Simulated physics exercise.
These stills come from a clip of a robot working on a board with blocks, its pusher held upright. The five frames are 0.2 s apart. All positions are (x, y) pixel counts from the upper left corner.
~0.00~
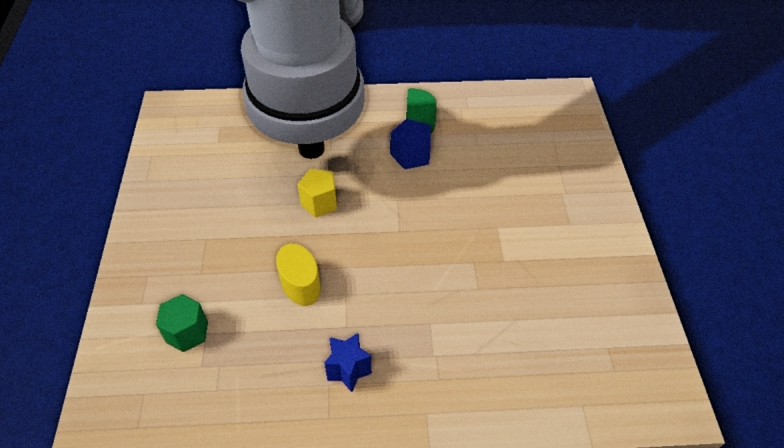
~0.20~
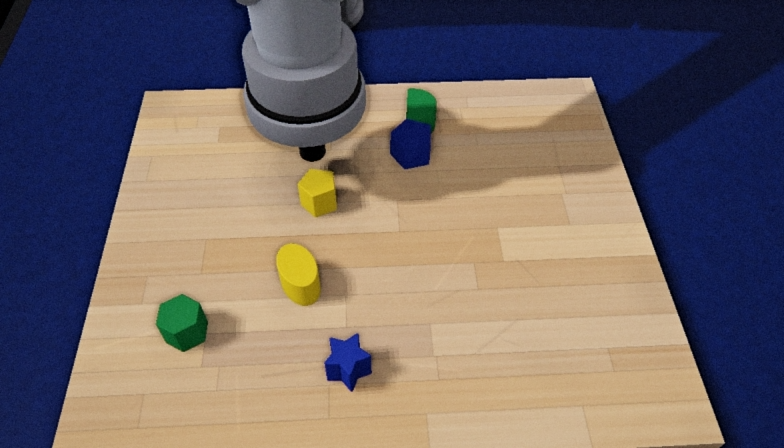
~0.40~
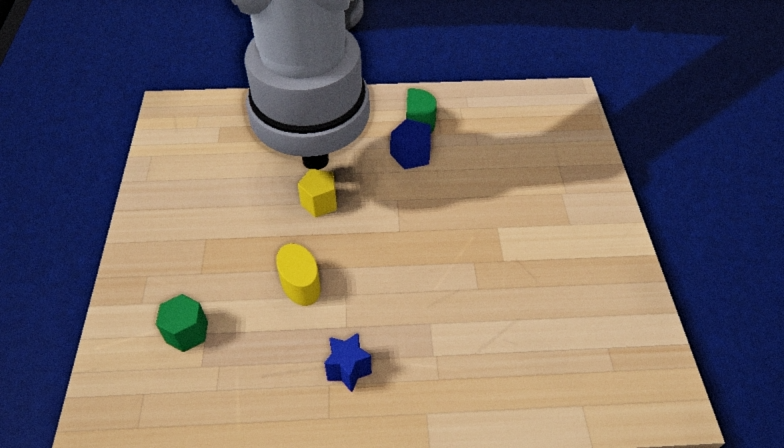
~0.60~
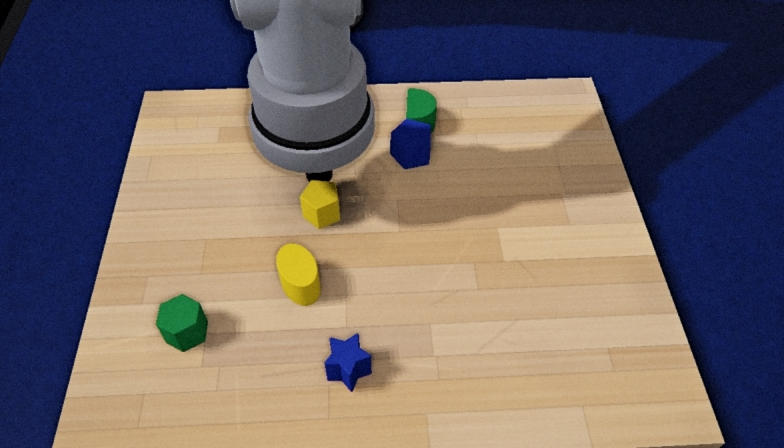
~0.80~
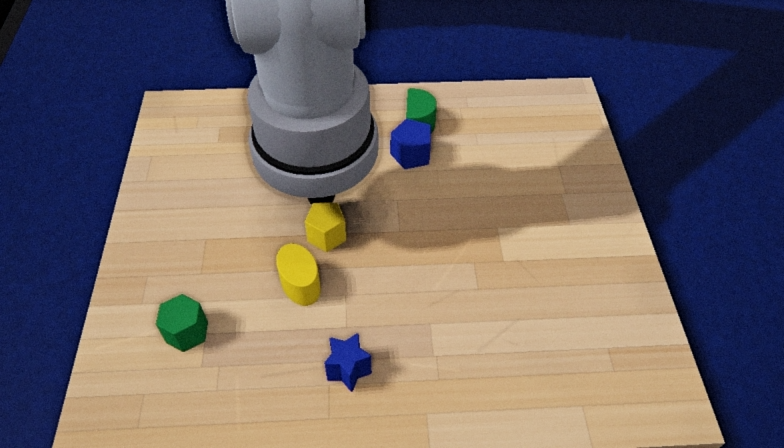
At the start, a grey robot arm hovers just above a yellow five-sided block on a wooden board scattered with yellow, green and blue blocks. The arm edges down to the block, then pushes it a short way toward the yellow oval, while the other blocks stay in place.
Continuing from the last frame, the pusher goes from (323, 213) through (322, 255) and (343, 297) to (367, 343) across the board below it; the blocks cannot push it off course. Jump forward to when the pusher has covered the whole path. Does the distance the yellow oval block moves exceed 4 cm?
No
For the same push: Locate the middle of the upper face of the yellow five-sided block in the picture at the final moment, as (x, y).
The centre of its top will be at (388, 350).
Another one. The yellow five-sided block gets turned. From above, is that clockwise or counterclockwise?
Looking from above, the answer is counterclockwise.
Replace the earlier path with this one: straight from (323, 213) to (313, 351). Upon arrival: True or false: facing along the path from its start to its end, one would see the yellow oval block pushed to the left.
The statement is false.
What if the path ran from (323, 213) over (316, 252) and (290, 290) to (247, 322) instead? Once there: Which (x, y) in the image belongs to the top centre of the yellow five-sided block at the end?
It is at (330, 267).
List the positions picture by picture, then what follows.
The first frame shows lower end of the pusher (312, 150), tops of blocks, yellow oval block (297, 264), yellow five-sided block (318, 181), blue star-shaped block (347, 352).
The second frame shows pusher (313, 153), blocks as before.
The third frame shows pusher (316, 161), blocks as before.
The fourth frame shows pusher (320, 176), yellow five-sided block (320, 193).
The fifth frame shows pusher (321, 197), yellow oval block (297, 264), yellow five-sided block (325, 215), blue star-shaped block (347, 352).
The first path, step by step. One third of the way, pusher (320, 240); yellow five-sided block (335, 258), turned 35° anticlockwise.
Two thirds of the way, pusher (342, 283); yellow five-sided block (358, 303), turned 35° anticlockwise.
At the end, pusher (366, 329); yellow oval block not moved; yellow five-sided block (388, 350), turned 40° anticlockwise; blue star-shaped block (354, 369), turned 70° clockwise.
